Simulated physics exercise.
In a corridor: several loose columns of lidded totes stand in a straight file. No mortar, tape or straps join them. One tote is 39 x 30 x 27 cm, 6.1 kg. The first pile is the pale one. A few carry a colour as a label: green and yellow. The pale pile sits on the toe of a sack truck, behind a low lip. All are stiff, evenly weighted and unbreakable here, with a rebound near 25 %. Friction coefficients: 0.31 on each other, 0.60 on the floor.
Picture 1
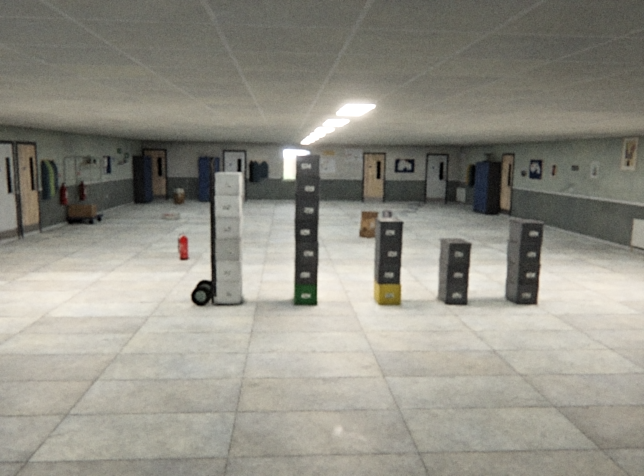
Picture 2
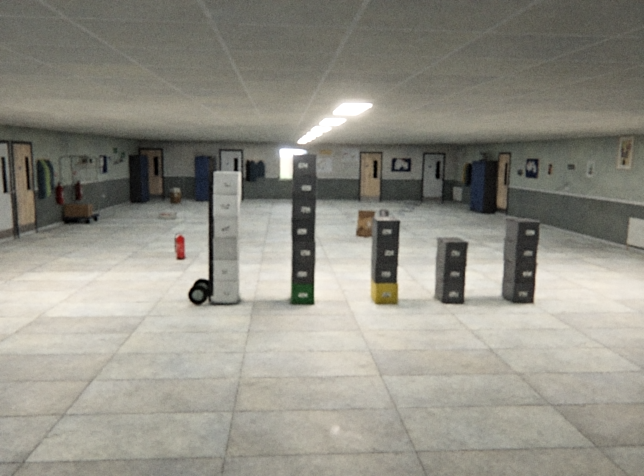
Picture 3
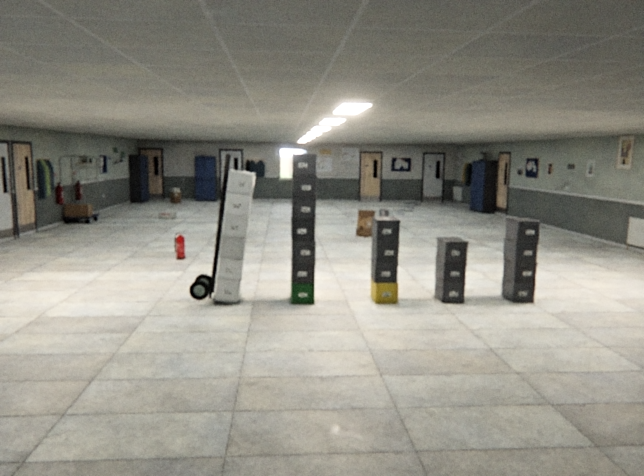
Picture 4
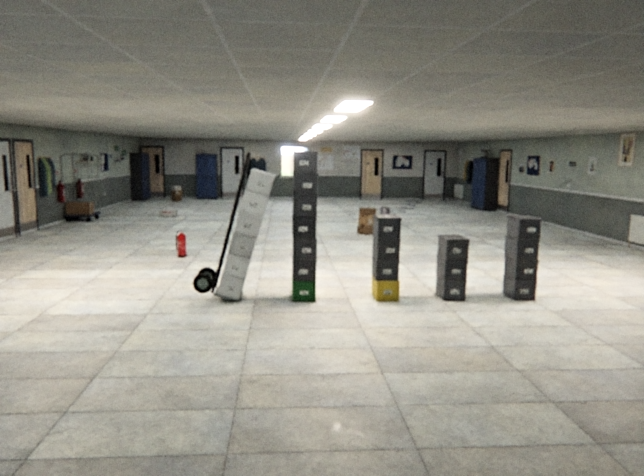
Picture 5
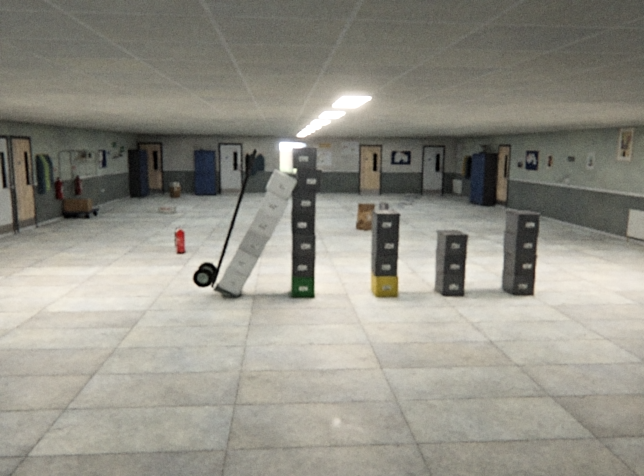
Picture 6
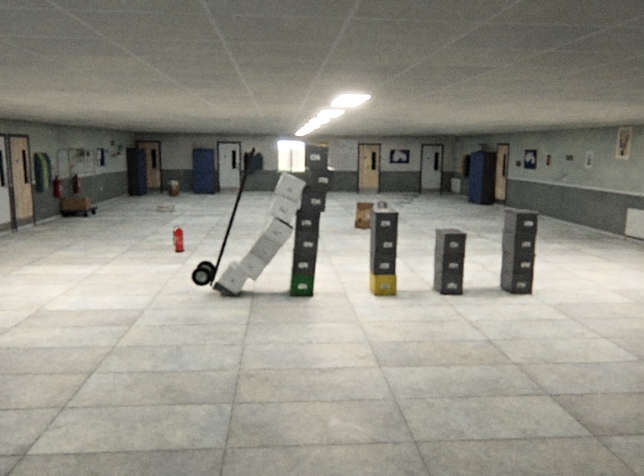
A sack truck carrying a pale stack of box-like units tilts to the right, and the stack leans with it until its top meets the tall dark column with a green base, whose upper units shift slightly rightward.
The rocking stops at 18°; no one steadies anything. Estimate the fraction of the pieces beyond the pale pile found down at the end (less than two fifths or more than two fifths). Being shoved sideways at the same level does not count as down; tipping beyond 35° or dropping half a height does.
Ending down: More than two fifths.
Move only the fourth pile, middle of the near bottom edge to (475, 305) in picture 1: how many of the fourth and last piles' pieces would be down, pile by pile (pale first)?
Then fourth 2, last 4.
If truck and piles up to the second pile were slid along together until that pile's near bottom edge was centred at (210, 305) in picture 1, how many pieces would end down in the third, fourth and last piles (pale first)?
Then third 3, fourth 2, last 0.
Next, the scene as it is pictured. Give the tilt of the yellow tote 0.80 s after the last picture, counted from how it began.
Roughly 0°.
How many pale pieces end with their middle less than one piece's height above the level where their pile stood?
The count is 2.
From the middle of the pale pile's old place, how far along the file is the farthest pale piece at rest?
Roughly 180 cm along.
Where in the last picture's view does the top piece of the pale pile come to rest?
At about (371, 262).
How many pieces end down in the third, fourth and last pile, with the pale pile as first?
Third 3, fourth 2, last 1.
Then, 0.36 s after the last picture, 6 of the pale pile down; none of the 18 other totes down, 7 disturbed; green tote leaning 18°.
Then, 0.80 s after the last picture, 6 of the pale pile down; 6 of the 18 other totes down; green tote leaning 27°.
Then, 1.48 s after the last picture, 6 of the pale pile down; 11 of the 18 other totes down; green tote leaning 27°; yellow tote shifted 53 mm.
At rest, 6 of the pale pile down; 12 of the 18 other totes down; green tote leaning 27°; yellow tote shifted 53 mm. That is 67 per cent. As the last picture would show them, middles, green tote near (308, 279), yellow tote near (387, 282).
